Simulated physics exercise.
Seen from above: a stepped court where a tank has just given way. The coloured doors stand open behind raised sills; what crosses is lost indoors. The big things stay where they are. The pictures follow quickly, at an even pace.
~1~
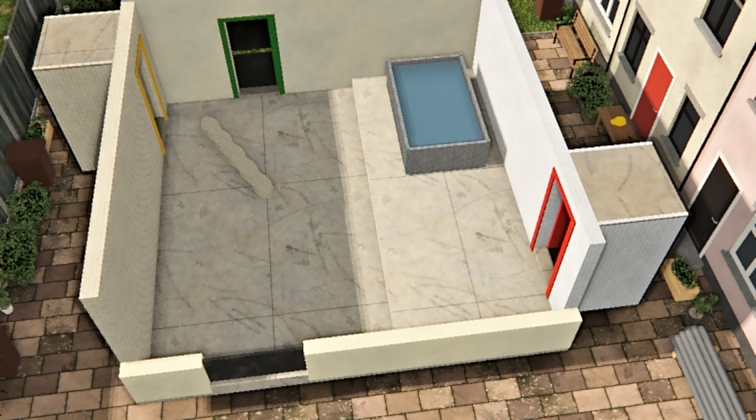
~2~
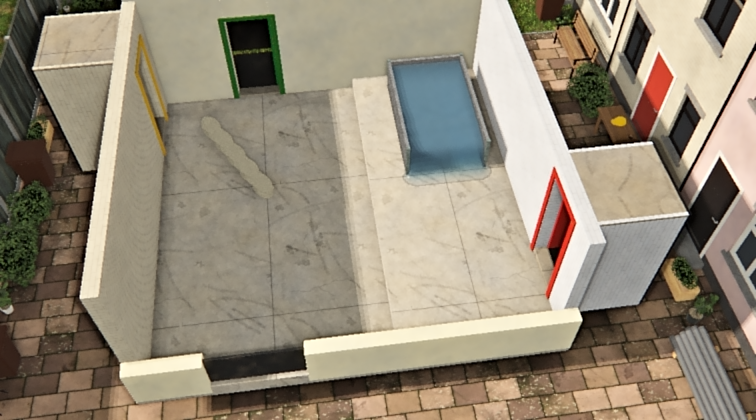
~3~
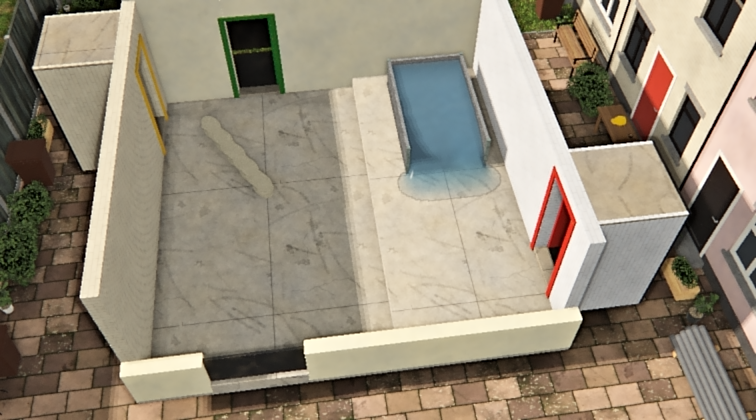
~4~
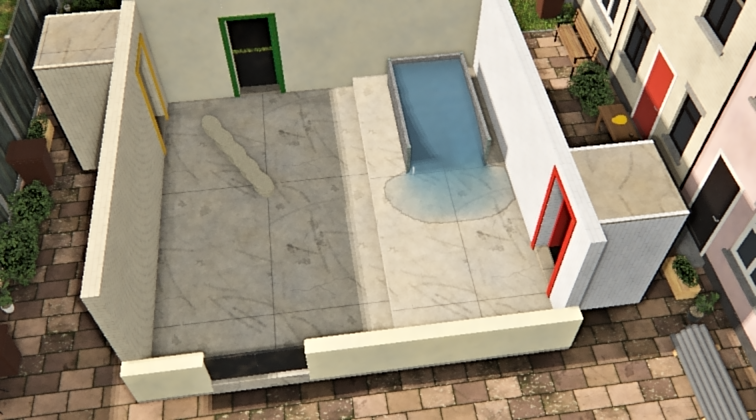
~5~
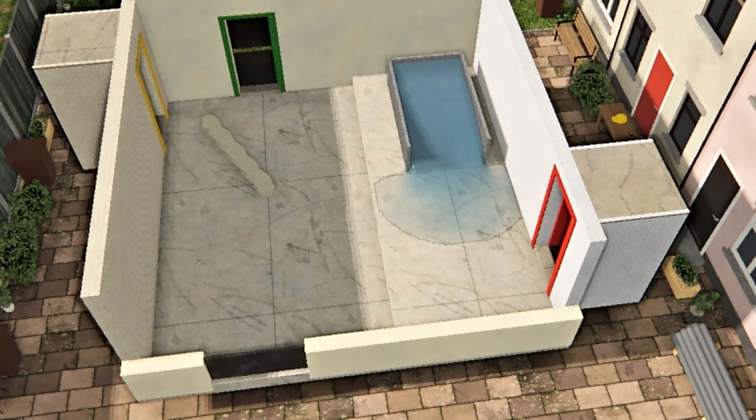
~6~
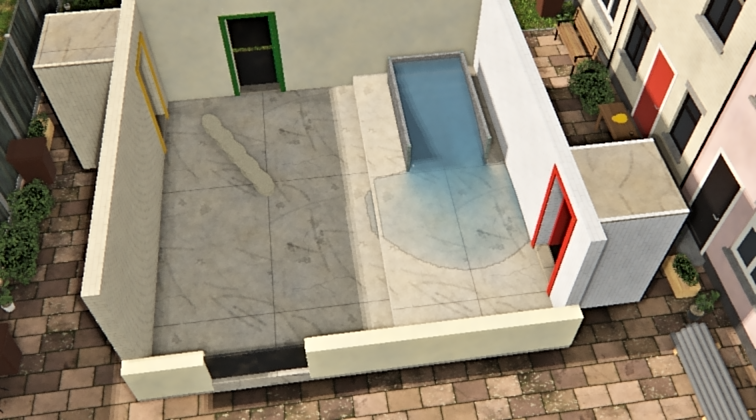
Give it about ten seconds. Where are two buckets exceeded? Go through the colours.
One by one: The yellow door stays under that; the green door stays under that; the red door takes more than that.
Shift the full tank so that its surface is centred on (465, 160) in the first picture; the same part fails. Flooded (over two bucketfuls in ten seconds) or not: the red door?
My reading: Red door floods.
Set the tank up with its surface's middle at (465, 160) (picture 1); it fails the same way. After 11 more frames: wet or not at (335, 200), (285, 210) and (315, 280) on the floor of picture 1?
In that order: Not flooded, free of water, free of water.
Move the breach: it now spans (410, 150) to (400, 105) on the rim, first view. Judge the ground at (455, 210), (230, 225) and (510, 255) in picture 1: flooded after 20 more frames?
One after the other: No water, awash, free of water.
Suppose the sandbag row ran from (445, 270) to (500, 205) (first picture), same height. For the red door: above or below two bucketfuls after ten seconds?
The red door keeps below it.
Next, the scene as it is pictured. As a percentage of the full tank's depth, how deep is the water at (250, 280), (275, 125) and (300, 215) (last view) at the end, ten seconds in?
About 12, 4 and 10 per cent.
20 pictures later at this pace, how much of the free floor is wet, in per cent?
Close to 40 %.
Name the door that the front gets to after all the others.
That is the green door.
A moment on, water covers 25 % of the floor; the yellow door not reached, the green door not reached, the red door wet at the sill, nothing in.
Next, water covers 35 % of the floor; the yellow door not reached, the green door not reached, the red door wet at the sill, nothing in.
Then, water covers 40 % of the floor; the yellow door not reached, the green door not reached, the red door over two buckets in.
Later, water covers 65 % of the floor; the yellow door wet at the sill, nothing in, the green door not reached, the red door far over two buckets in.
In the end, water covers 90 % of the floor; the yellow door wet at the sill, nothing in, the green door wet at the sill, nothing in, the red door far over two buckets in.
